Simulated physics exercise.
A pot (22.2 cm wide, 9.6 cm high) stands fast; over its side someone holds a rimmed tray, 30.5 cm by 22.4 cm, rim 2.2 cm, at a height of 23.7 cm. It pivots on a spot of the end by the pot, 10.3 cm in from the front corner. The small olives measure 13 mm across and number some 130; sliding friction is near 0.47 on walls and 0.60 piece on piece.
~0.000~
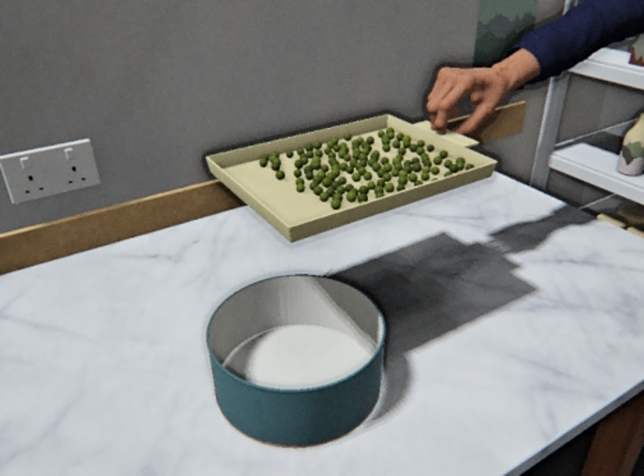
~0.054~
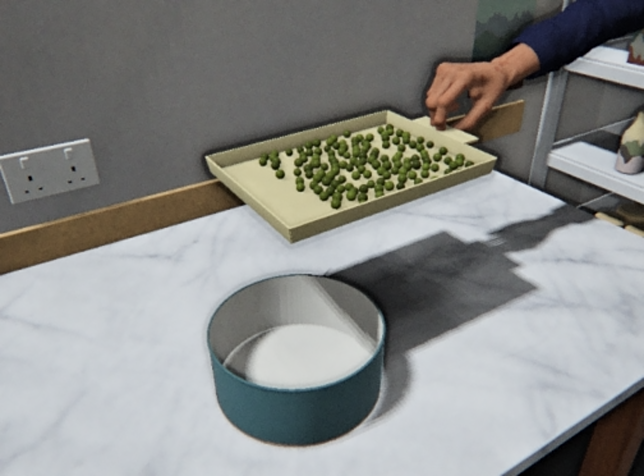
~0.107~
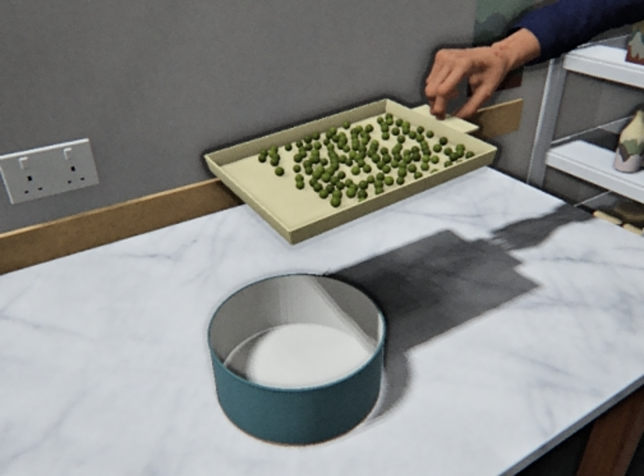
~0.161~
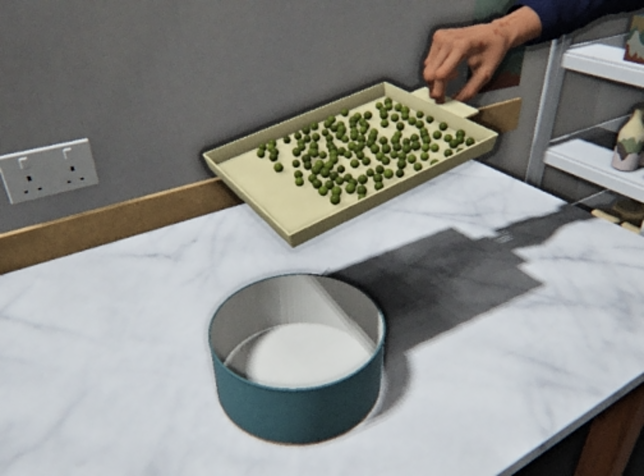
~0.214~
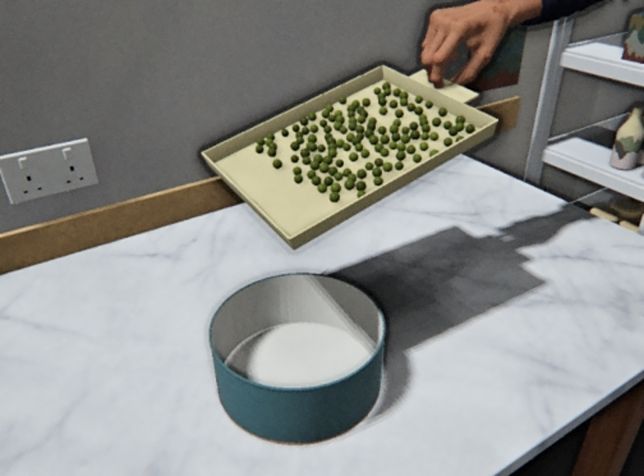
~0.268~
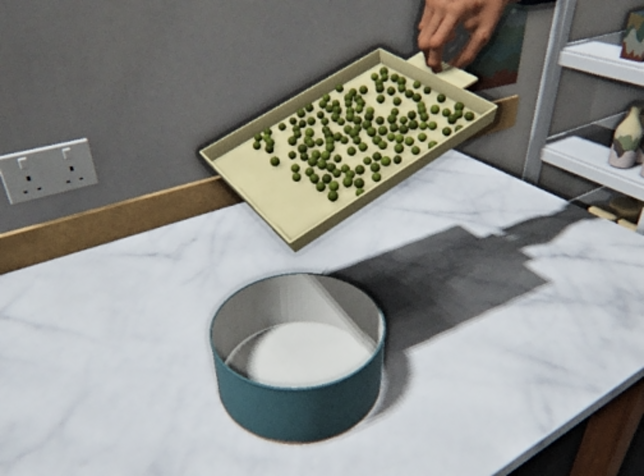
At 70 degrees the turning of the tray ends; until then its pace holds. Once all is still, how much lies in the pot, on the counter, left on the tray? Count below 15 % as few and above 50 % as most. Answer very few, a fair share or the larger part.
In the pot: A fair share; on the counter: Very few; left on the tray: The larger part.
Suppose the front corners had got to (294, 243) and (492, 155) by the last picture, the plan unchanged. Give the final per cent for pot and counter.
Pot 5, counter 0.
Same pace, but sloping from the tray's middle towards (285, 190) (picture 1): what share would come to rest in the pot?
Some 5 per cent.
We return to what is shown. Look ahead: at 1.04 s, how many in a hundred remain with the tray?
Some 75 per cent of the load.
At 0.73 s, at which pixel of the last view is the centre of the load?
Around (281, 197).
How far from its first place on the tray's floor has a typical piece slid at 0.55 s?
Roughly 9 cm.
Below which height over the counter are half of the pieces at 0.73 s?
Roughly 26 cm.
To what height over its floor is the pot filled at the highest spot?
Roughly 1.5 cm.
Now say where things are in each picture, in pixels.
Tray tilt 0 degrees, front corners at (290, 225) and (493, 161); middle of the pieces at (363, 164); pot at (296, 325), in the first frame.
Tray tilt 1 degrees, front corners at (291, 226) and (493, 158); middle of the pieces at (363, 162), in the second frame.
Tray tilt 4 degrees, front corners at (291, 229) and (493, 148), lowest corner left front; middle of the pieces at (362, 155), in the third frame.
Tray tilt 9 degrees, front corners at (290, 232) and (493, 134), lowest corner left front; middle of the pieces at (361, 146), in the fourth frame.
Tray tilt 14 degrees, front corners at (290, 236) and (493, 120), lowest corner left front; middle of the pieces at (360, 137), in the fifth frame.
Tray tilt 19 degrees, front corners at (291, 239) and (493, 106), lowest corner left front; middle of the pieces at (358, 128); pot at (298, 323). Its pace works out near 90 degrees a second, in the sixth frame.
After 0.55 s, tilt 45 degrees; the tray holds 100 %, the pot 0 %.
Then, at 0.73 s, tilt 61 degrees; the tray holds 100 %, the pot 0 %.
Then, at 1.04 s, tilt 70 degrees; the tray holds 75 %, the pot 20 %.
At rest (2.0 s), pot 30 %, counter 0 %, tray 70 %.
